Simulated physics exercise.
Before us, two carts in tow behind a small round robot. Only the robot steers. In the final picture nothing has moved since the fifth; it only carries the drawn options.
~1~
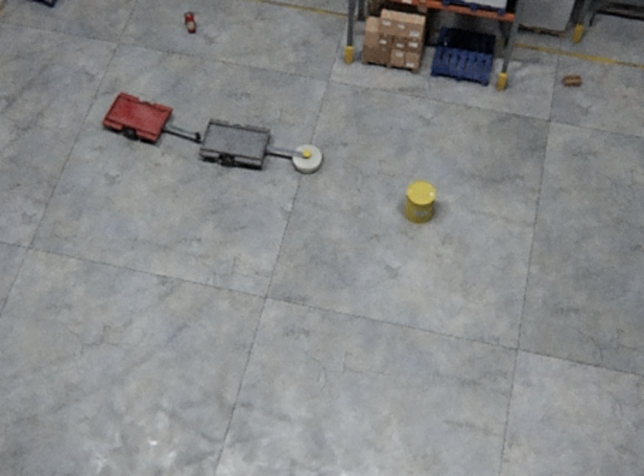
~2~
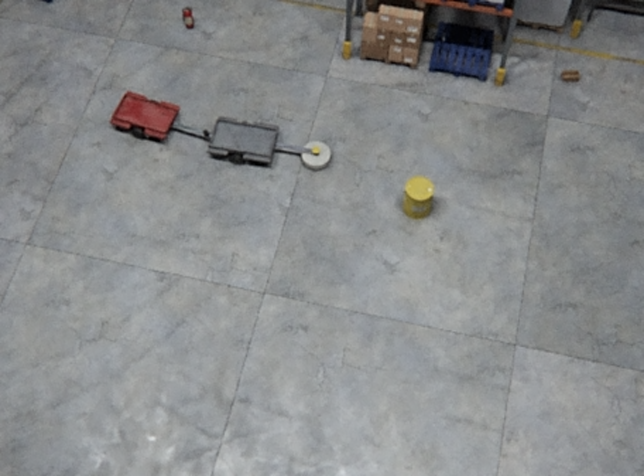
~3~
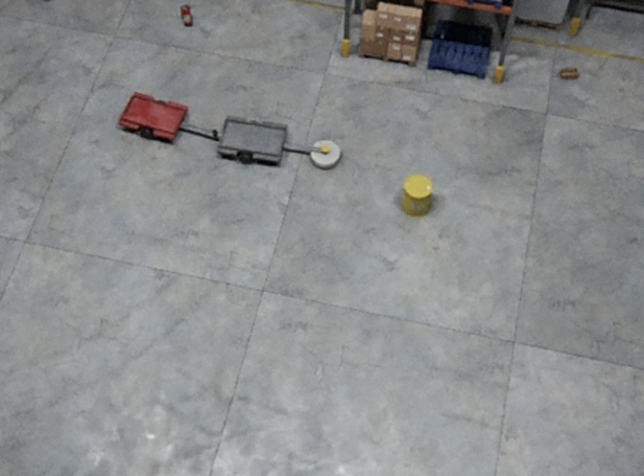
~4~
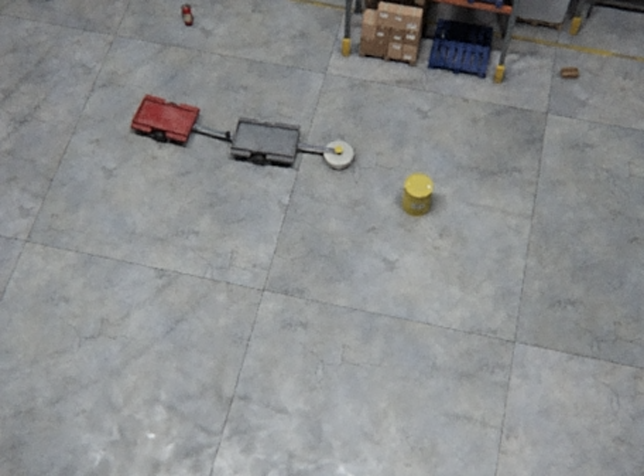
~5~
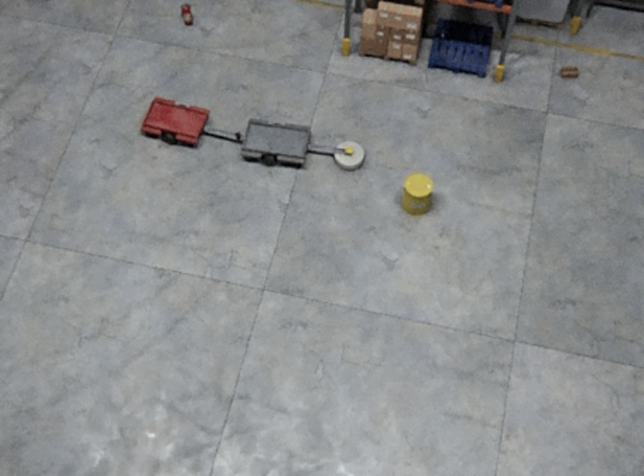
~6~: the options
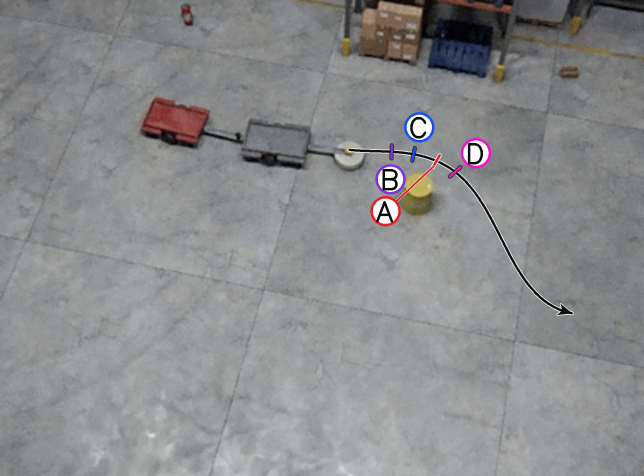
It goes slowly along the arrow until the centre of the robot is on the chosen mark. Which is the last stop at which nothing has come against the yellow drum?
All is well up to D.
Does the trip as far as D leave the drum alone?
For that mark, yes.
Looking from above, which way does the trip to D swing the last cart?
Anticlockwise.
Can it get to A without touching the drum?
Yes.
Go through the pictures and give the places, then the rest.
Grey cart (235, 141); red cart (137, 115); yellow drum (418, 212), in the first picture.
Robot (316, 154); grey cart (244, 138); red cart (145, 114); yellow drum (417, 208), in the second picture.
Robot (325, 153); grey cart (253, 138); red cart (153, 115); yellow drum (415, 206), in the third picture.
Robot (339, 154); grey cart (266, 139); red cart (165, 117); yellow drum (416, 205), in the fourth picture.
Robot (349, 154); grey cart (276, 140); red cart (175, 119); yellow drum (416, 205), in the fifth picture.
On the marked copy, A at (436, 161); B at (392, 152); C at (414, 154); D at (455, 172); the route from (350, 150) via (480, 199) to (572, 313).
With D. Early on, robot (388, 156), last cart (211, 127).
Further on, robot (425, 162), last cart (247, 134).
At the end, robot (454, 176), last cart (278, 138); nothing has been touched.
As for the rest, A is safe but short; B is safe but short; C is safe but short.
